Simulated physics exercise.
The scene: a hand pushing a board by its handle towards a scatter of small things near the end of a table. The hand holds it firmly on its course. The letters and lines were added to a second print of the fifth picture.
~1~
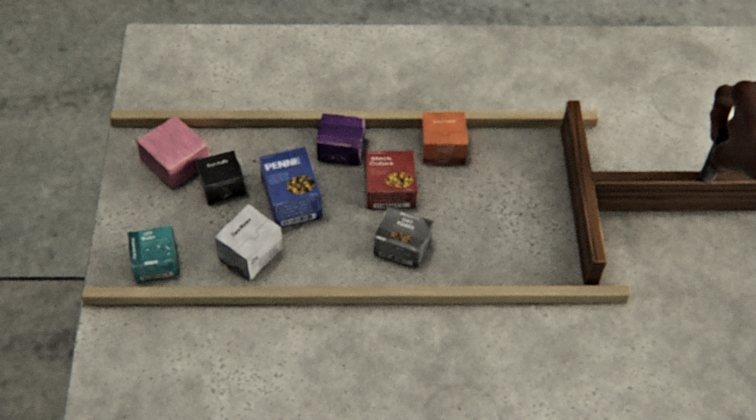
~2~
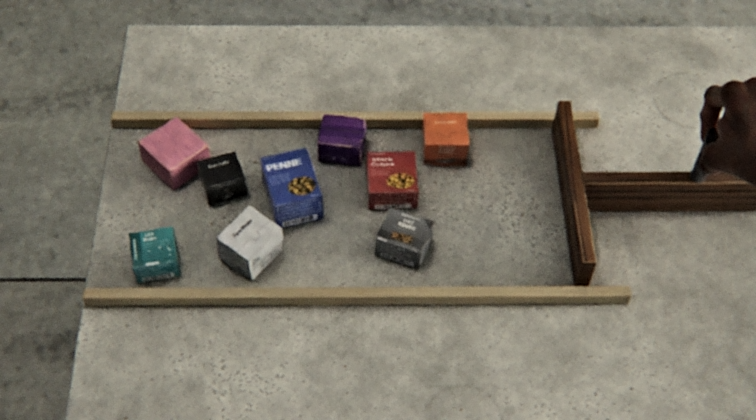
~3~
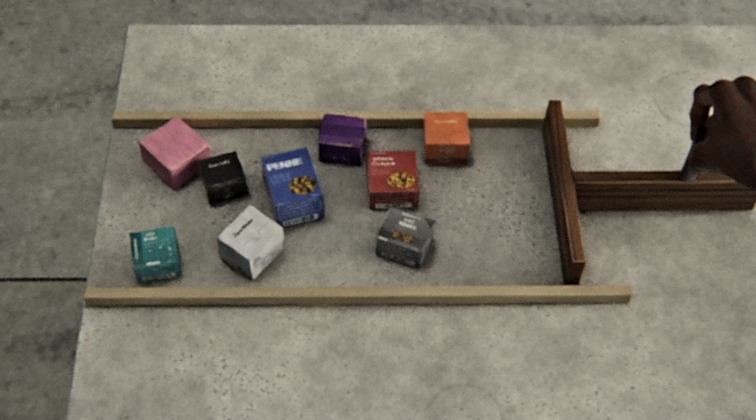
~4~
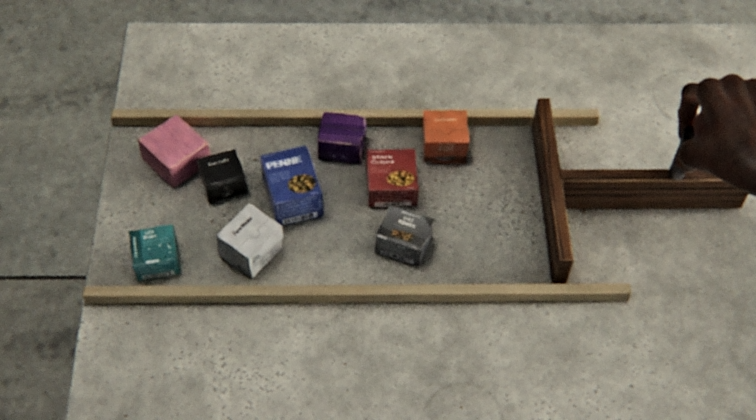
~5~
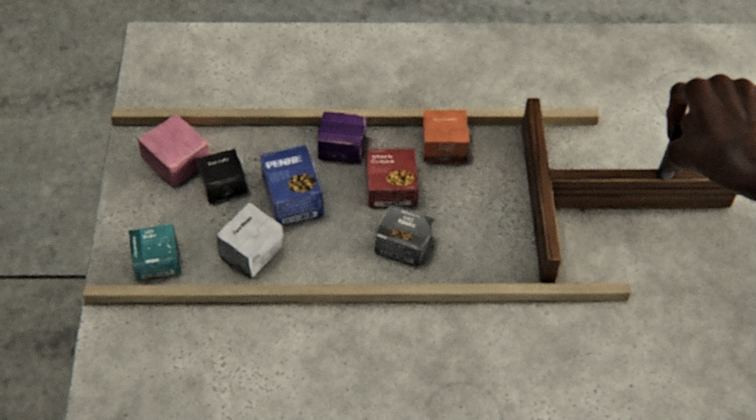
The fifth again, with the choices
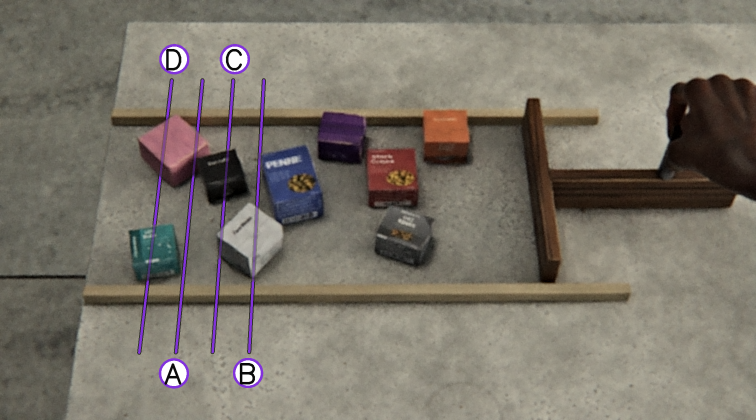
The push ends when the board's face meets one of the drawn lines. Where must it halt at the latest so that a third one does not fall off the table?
C.
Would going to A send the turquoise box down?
By then, yes.
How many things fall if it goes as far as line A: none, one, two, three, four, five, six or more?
In all, three.
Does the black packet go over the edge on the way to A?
Yes.
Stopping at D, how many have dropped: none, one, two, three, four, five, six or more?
By then, six or more.
On the marked copy, A at (190, 204); B at (257, 204); C at (224, 204); D at (157, 204).
With C. Early on, board (429, 175); orange packet (395, 137); grey packet (393, 238).
Further on, board (315, 175); pink block (167, 144); black packet (186, 181).
At the end, board (226, 175); black packet (102, 174); pink block (112, 137); none fallen.
As for the rest, A drops three; B is within the limit but short; D drops six.
